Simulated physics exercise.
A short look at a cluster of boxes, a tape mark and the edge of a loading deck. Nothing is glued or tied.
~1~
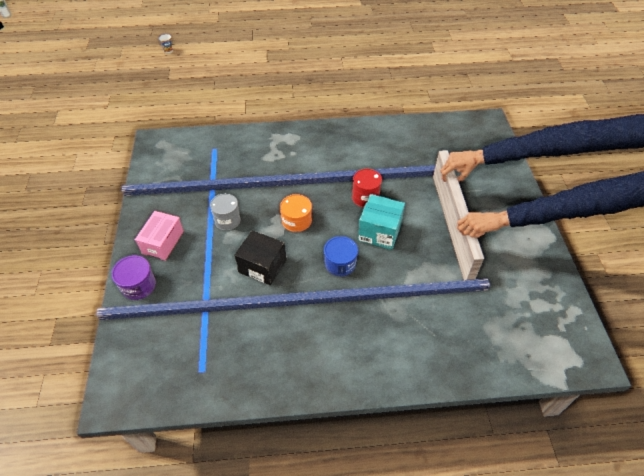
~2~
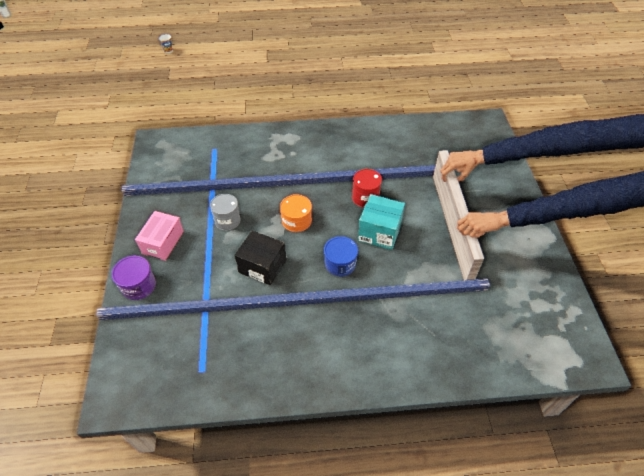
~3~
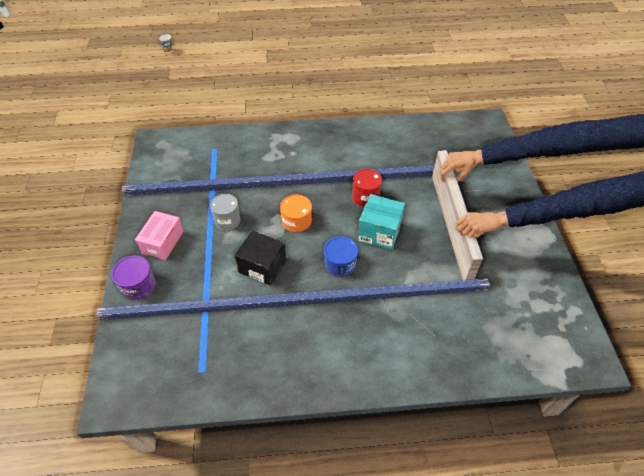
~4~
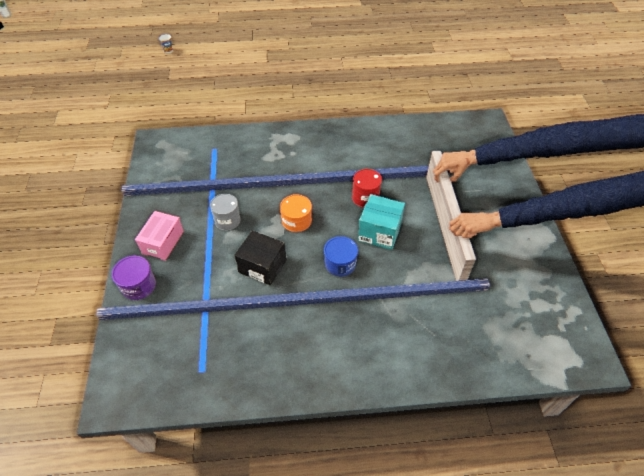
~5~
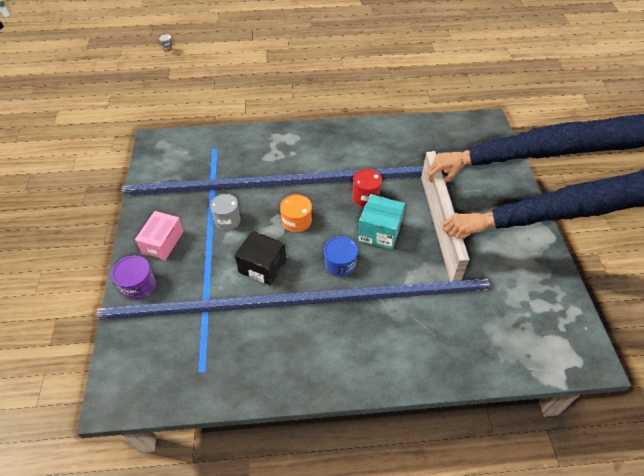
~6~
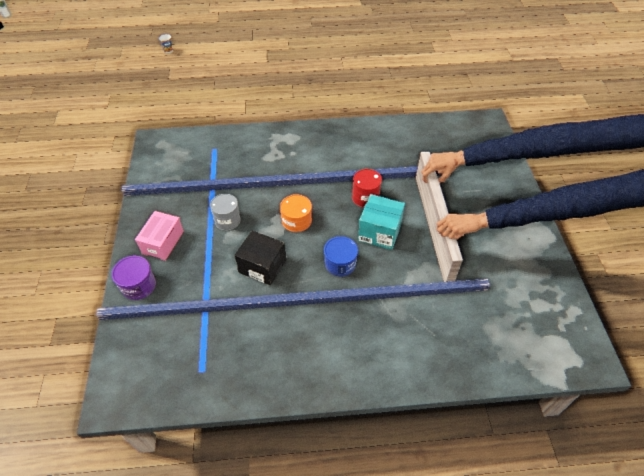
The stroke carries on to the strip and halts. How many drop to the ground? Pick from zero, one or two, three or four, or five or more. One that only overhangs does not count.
In the end the number that fall off is zero.
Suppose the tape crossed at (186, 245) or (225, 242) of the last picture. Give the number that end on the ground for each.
Down on the ground: 1 and 0.
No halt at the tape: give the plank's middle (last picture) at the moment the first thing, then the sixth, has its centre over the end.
Near (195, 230) and (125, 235).
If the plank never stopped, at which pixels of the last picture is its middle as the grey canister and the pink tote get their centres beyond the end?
Near (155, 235) and (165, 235).
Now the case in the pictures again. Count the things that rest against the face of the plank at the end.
The number is 4.
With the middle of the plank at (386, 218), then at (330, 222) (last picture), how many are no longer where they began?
By then 2, and 4.
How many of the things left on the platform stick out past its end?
It comes to 1.
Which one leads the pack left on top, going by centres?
Foremost is the purple pail.
Soon after, none off yet; purple pail at rest near (135, 278); pink tote at rest near (160, 236); grey canister at rest near (226, 212).
In the end, the number that fall off is zero.
